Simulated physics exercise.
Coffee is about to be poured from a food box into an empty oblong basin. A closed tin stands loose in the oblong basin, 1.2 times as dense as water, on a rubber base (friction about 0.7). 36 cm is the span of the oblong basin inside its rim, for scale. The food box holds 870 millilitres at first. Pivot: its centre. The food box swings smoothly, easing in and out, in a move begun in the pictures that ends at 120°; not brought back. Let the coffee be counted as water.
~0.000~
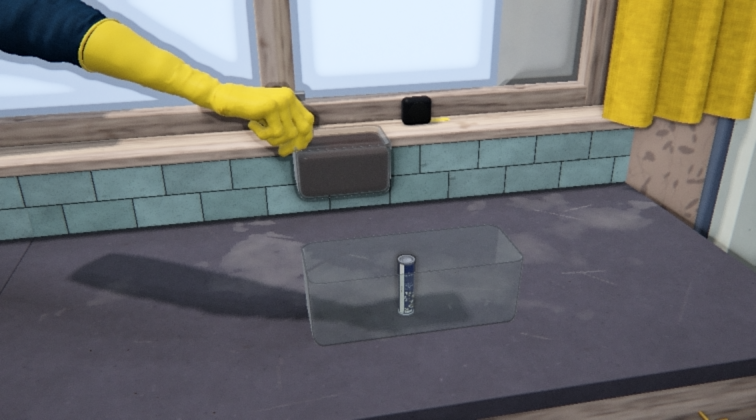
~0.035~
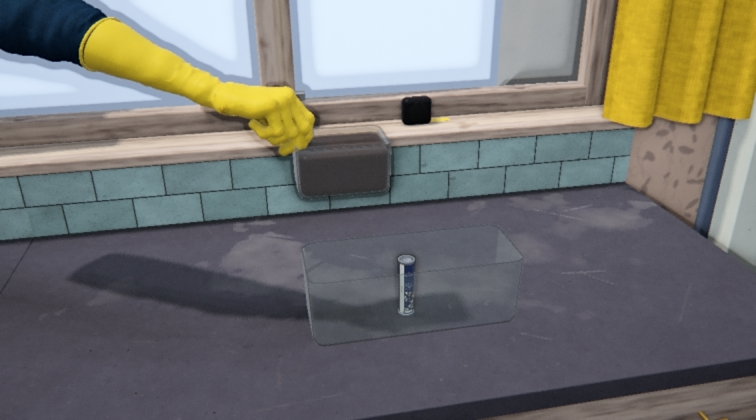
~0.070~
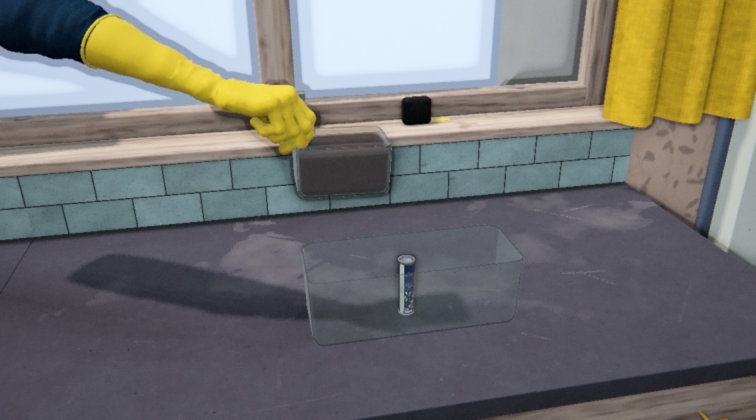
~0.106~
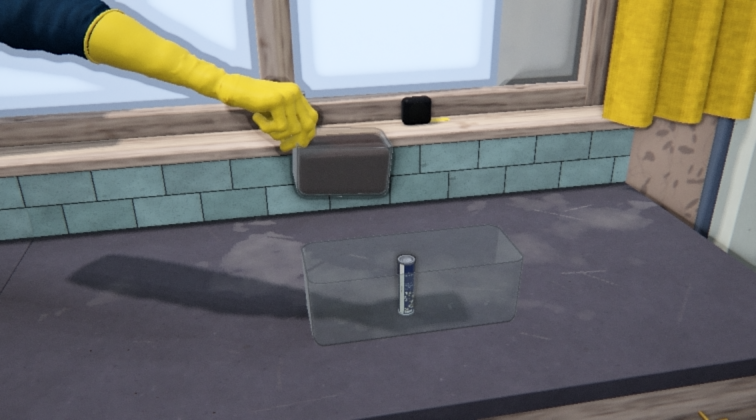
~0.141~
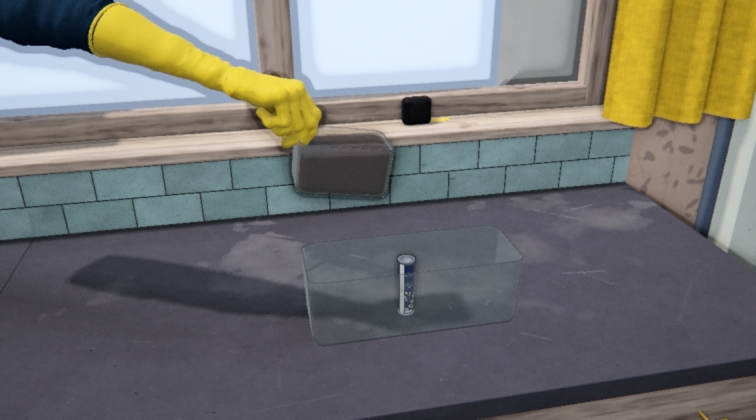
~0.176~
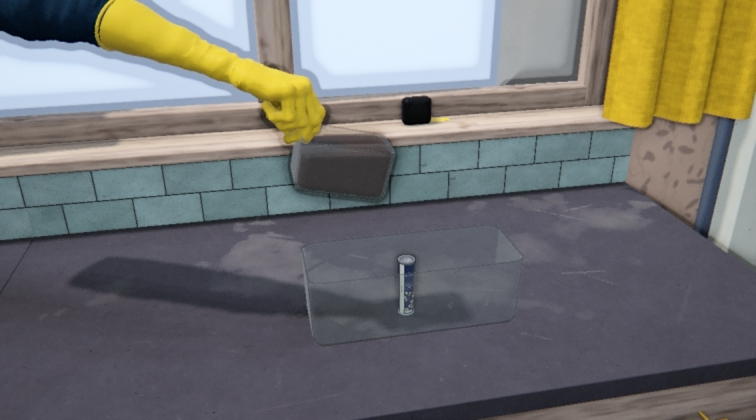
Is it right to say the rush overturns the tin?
It will stay on its base.
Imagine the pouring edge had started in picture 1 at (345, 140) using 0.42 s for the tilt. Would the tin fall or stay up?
It tumbles.
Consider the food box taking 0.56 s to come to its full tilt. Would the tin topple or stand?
The tin stays balanced.
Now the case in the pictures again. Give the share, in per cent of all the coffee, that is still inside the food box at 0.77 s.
I'd estimate some 4 per cent.
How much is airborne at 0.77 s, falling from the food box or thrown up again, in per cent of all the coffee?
About 7 per cent.
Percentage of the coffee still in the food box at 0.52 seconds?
Near 40 in a hundred.
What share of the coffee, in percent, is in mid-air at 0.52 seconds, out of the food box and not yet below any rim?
50 %.
After 0.52 s the tilt is 84° and 40 per cent is still to pour; the tin stands where it began.
After 0.77 s the tilt is 119° and 4 per cent is still to pour; the tin stands where it began.
After 1.03 s the tilt is 120° and 0 per cent is still to pour; the tin stands where it began.
After 1.32 s the tilt is 120° and 0 per cent is still to pour; the tin stands where it began.
In the end the tin stands where it began.
